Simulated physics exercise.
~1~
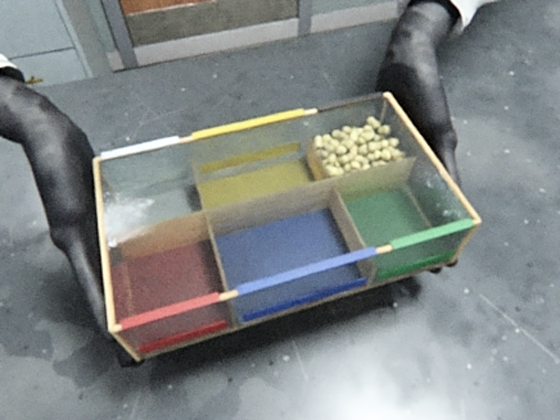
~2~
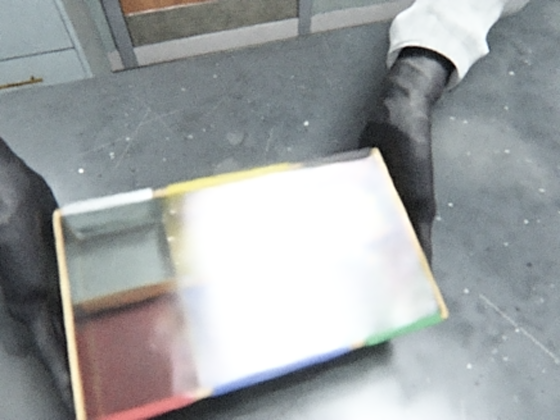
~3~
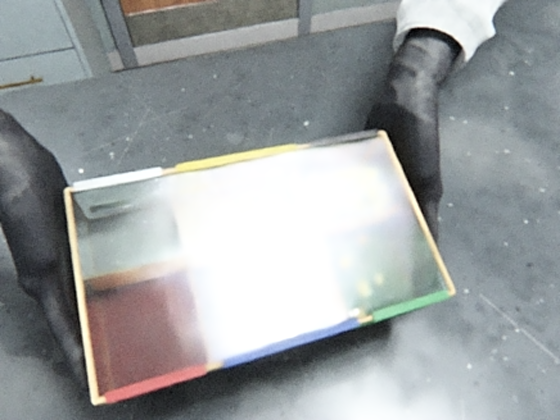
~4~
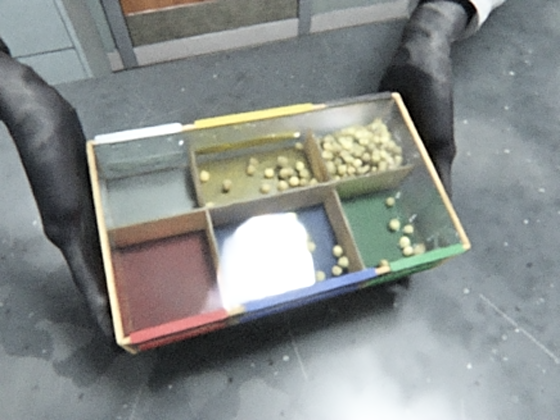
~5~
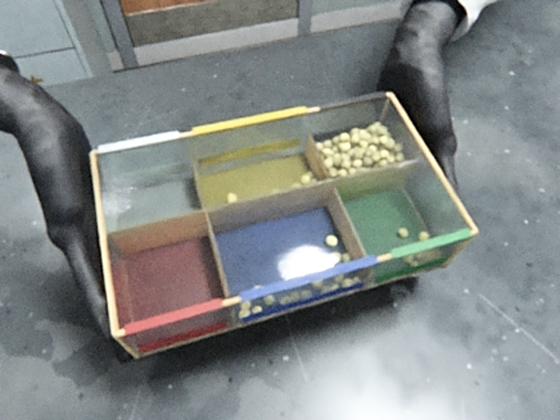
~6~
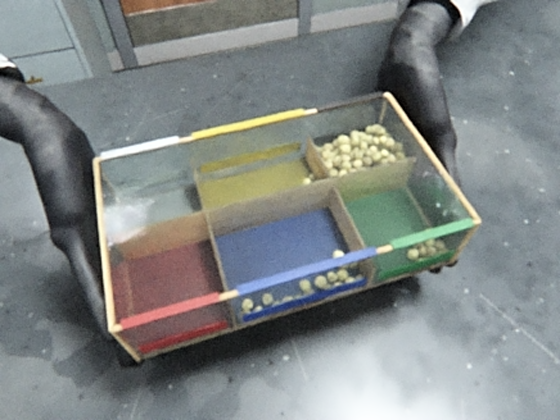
Two dark-gloved hands with white cuffs hold a clear-topped box over a speckled grey table, seen from above at an angle. Its six compartments are edged white, yellow and black along the back and red, blue and green along the front, with pale beans heaped in the black one at the back right. The box moves and tilts, and bright glare hides much of the inside. As it comes back, beans lie scattered in the yellow, blue and green compartments. Finally it rests level, most beans still in the black compartment, the white and red ones empty.
